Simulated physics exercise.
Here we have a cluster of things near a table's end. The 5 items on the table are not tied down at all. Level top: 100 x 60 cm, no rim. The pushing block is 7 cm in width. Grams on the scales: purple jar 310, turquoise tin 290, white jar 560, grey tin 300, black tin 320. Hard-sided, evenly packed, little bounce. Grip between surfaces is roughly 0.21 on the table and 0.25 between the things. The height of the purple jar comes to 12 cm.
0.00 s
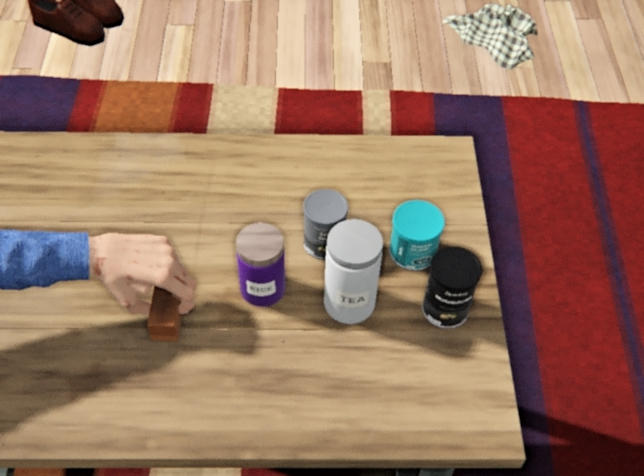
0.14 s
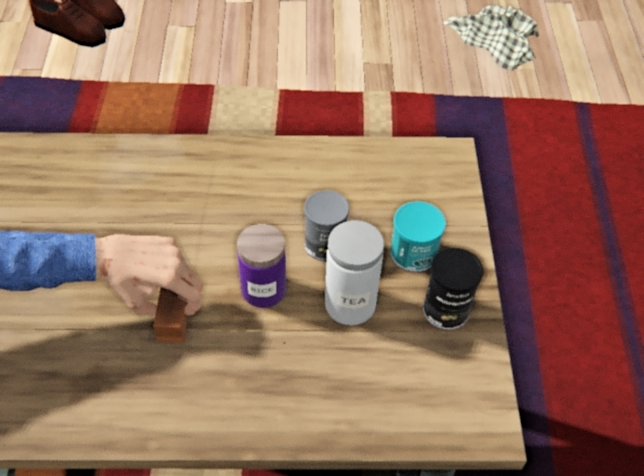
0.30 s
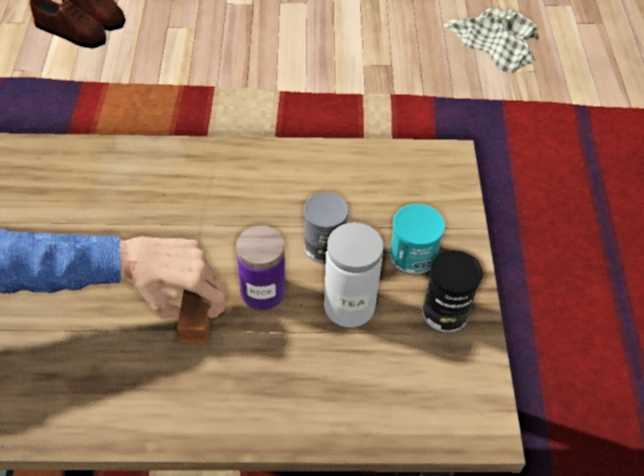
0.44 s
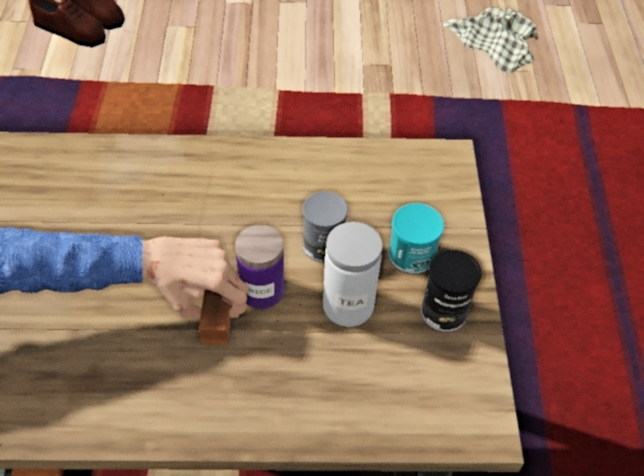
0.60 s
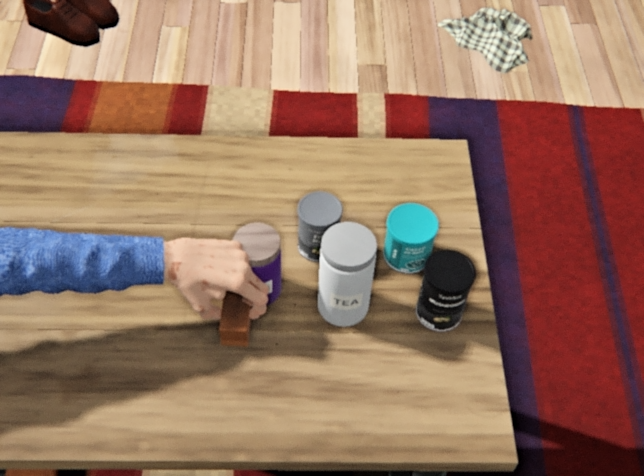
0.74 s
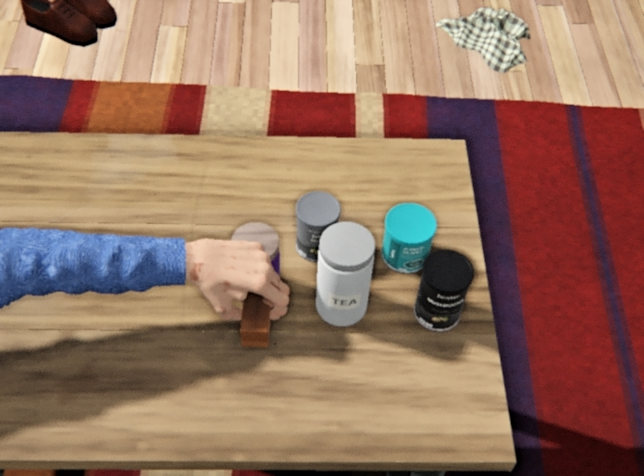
On a wooden table, a hand slides a small brown block rightward past a purple jar.
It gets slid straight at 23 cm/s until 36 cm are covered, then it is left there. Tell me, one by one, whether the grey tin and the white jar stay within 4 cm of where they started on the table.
Grey tin: Yes, it stays close. White jar: No, it ends further away.
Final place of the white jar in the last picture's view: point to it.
Near (398, 262).
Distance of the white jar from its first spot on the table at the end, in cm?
I'd put it at about 8 centimetres.
After 1.04 s, pusher on by 21 cm.
After 1.24 s, pusher on by 26 cm; white jar slid 4 cm near (374, 271).
After 1.34 s, pusher on by 28 cm; white jar slid 6 cm near (386, 268).
After 1.54 s, pusher on by 33 cm; white jar slid 8 cm near (398, 262).
At rest (2.1 s), not toppled but over 4 cm from the start, white jar; the other 4 in place, give or take 4 cm. Seen from the same camera at the end, grey tin near (317, 227), white jar near (398, 262).
